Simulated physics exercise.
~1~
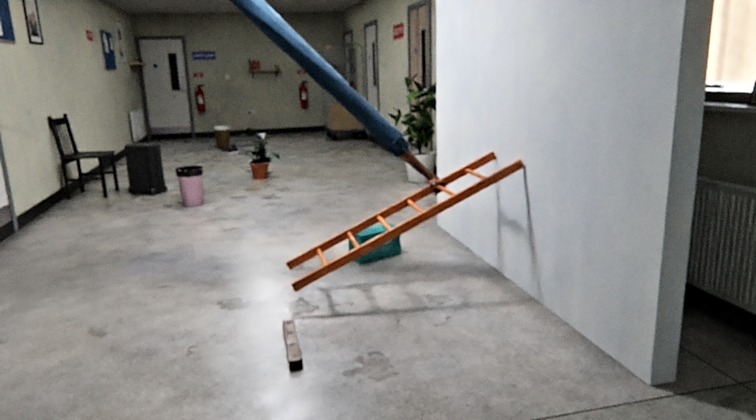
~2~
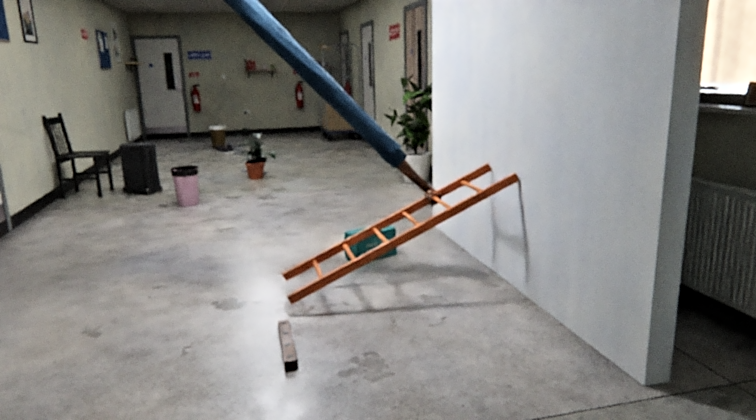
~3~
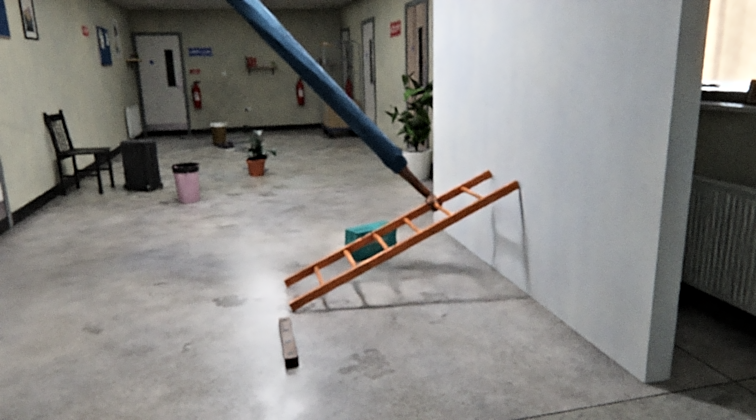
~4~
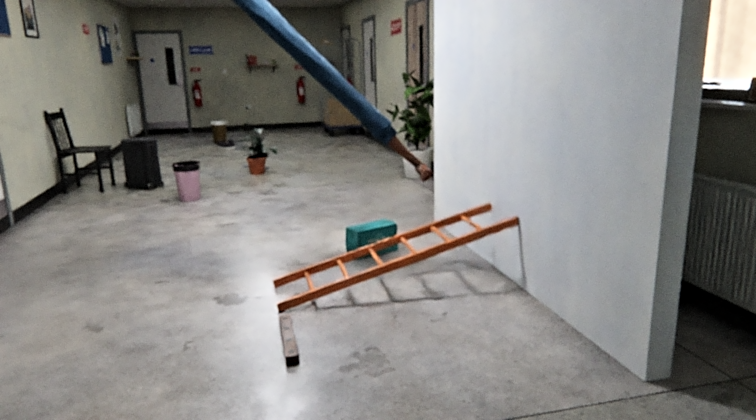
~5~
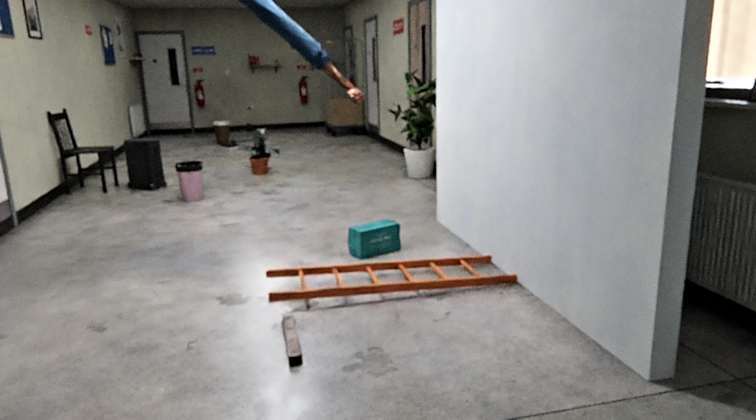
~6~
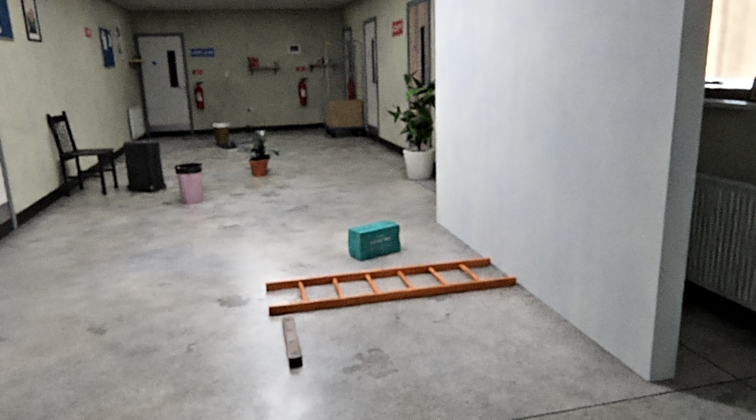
A hand releases an orange ladder leaning on a white wall, and it slides flat.
